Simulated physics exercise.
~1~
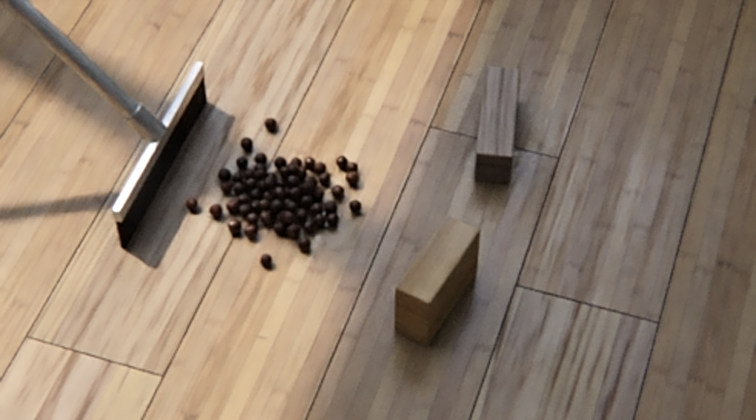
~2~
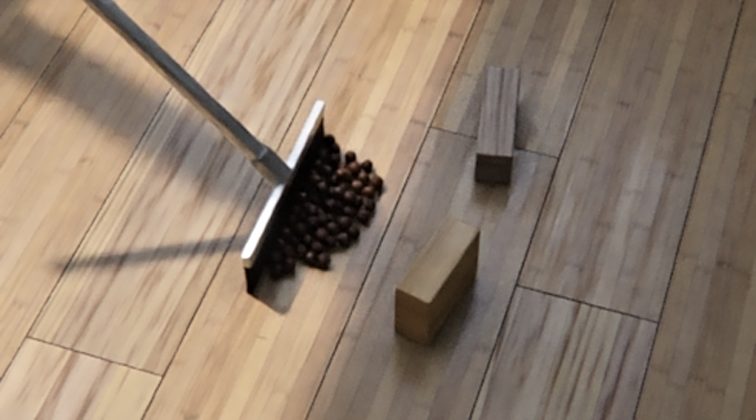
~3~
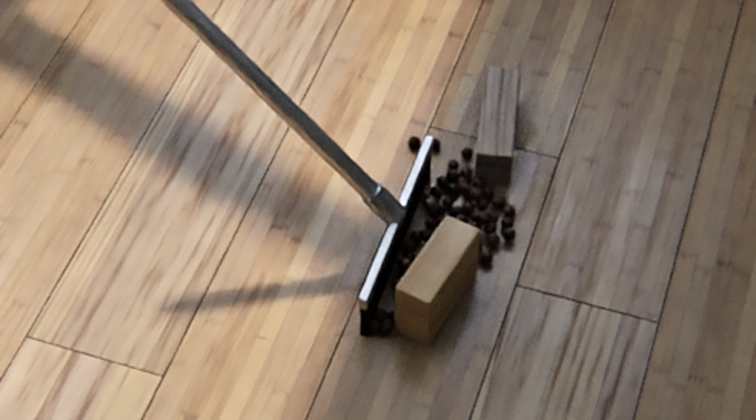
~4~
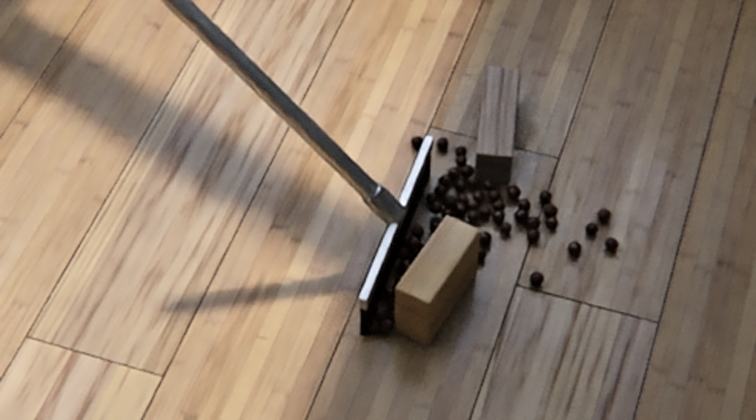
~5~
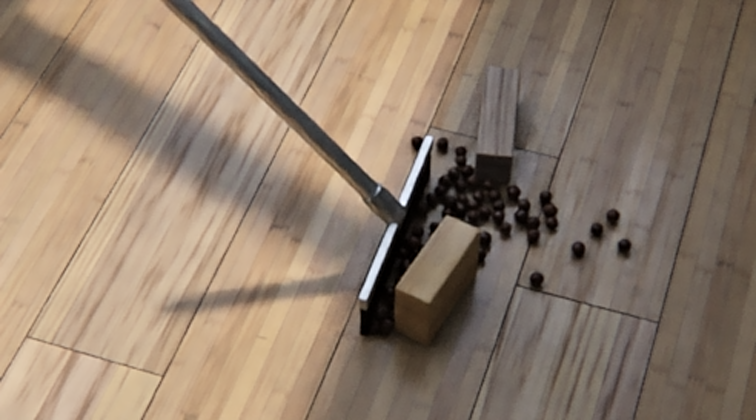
A squeegee with a long metal handle stands at the left of a wooden plank floor, beside a loose cluster of dark chocolate balls, with two wooden blocks farther right. It slides rightwards, gathering the balls into a tight heap against its blade. It carries them on to the blocks and stops close against the nearer, lighter one. Some balls spill through the gap between the blocks, and a few roll out to the right across the planks. The squeegee stays put as the last strays settle, with most of the balls still crowded between blade and blocks.
